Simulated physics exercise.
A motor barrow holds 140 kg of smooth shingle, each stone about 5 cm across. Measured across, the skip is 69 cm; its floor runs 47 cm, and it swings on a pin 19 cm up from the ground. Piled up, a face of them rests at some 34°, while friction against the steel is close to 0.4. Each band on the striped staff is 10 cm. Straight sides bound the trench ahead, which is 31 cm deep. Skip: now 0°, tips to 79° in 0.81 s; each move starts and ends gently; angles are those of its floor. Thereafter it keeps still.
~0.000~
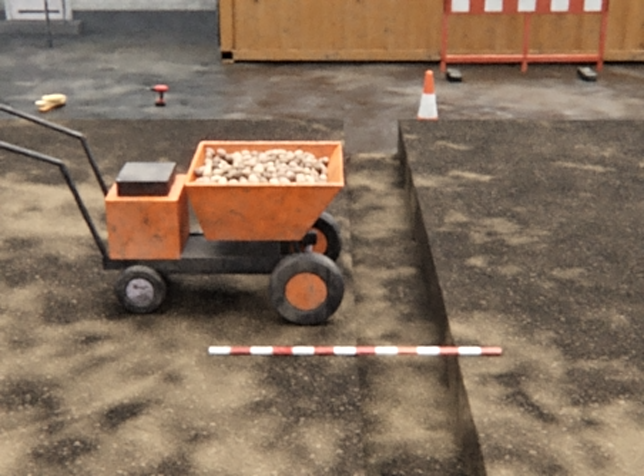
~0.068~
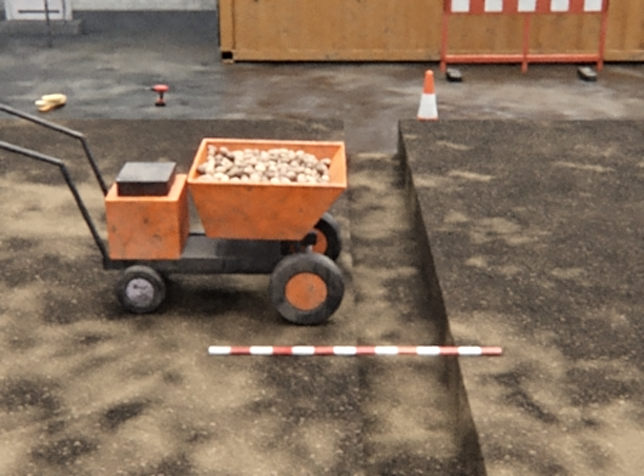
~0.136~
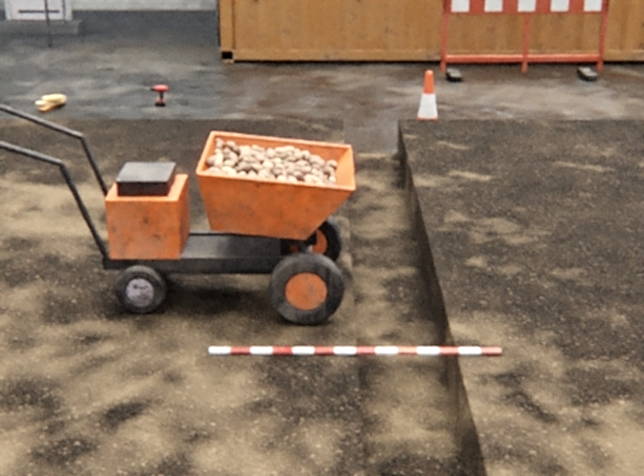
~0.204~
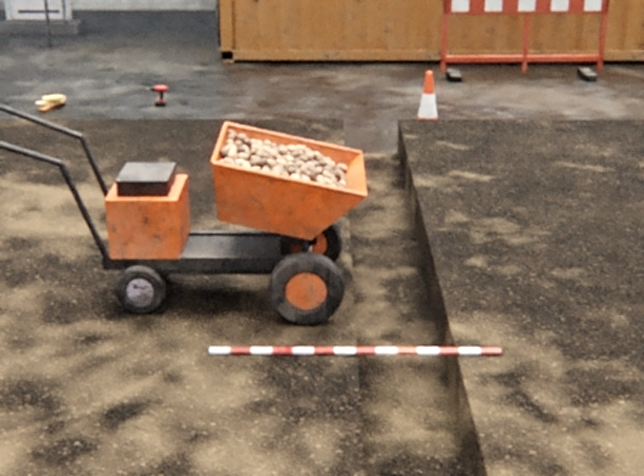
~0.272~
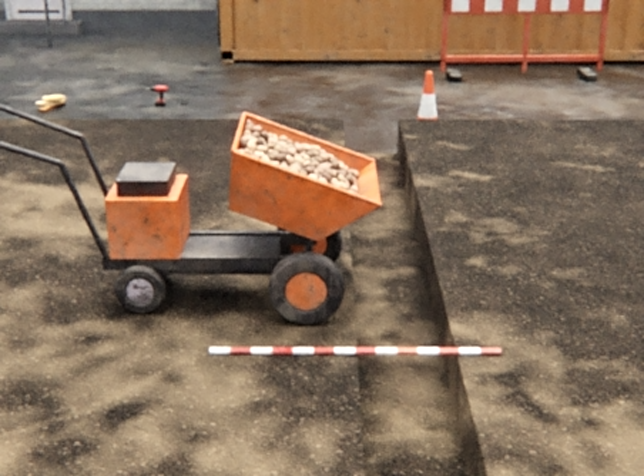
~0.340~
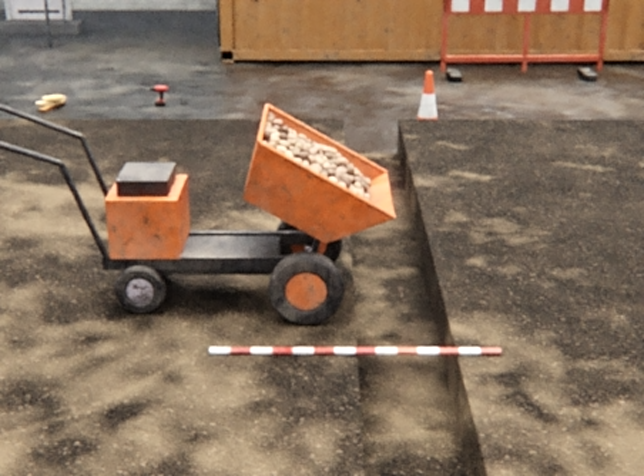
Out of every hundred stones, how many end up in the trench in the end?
Around 37 in every hundred.
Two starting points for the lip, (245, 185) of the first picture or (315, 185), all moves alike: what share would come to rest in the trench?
Near 95 then near 70 percent.
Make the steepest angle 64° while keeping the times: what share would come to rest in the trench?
It comes out at about 40 percent.
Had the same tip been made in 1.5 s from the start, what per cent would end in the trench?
Trench share: Approx. 50%.
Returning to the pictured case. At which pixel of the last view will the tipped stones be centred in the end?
The middle should be near (472, 293).
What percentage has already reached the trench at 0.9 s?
15 per cent, give or take.
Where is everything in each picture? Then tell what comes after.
The first picture shows lip at (342, 186), floor tilted 0°, highest stones at (274, 162).
In the second picture, the skip is at 2°, its lip at (345, 187); the top of the load is at (248, 160); the stones move at 0.3 m/s on average.
The third picture shows lip at (354, 190), floor tilted 6°, highest stones at (237, 152); the stones move at 0.7 m/s on average.
In the fourth picture, the skip is at 13°, its lip at (366, 196); the top of the load is at (238, 143); the stones move at 1.0 m/s on average.
The fifth picture shows lip at (380, 205), floor tilted 21°, highest stones at (252, 134); the stones move at 1.1 m/s on average.
The sixth picture shows lip at (394, 217), floor tilted 30°, highest stones at (271, 128); the stones move at 1.3 m/s on average.
After 0.6 s the floor is at 67°; 100 % in the skip; the foremost stones are at (424, 242).
After 0.9 s the floor is at 79°; 47 % in the skip, 13 % in the trench, 41 % past the trench; the foremost stones are at (533, 294).
After 1.3 s the floor is at 79°; 8 % in the skip, 28 % in the trench, 64 % past the trench; the foremost stones are past the picture's edge.
After 3.2 s the floor is at 79°; 0 % in the skip, 37 % in the trench, 63 % past the trench; the foremost stones are past the picture's edge.
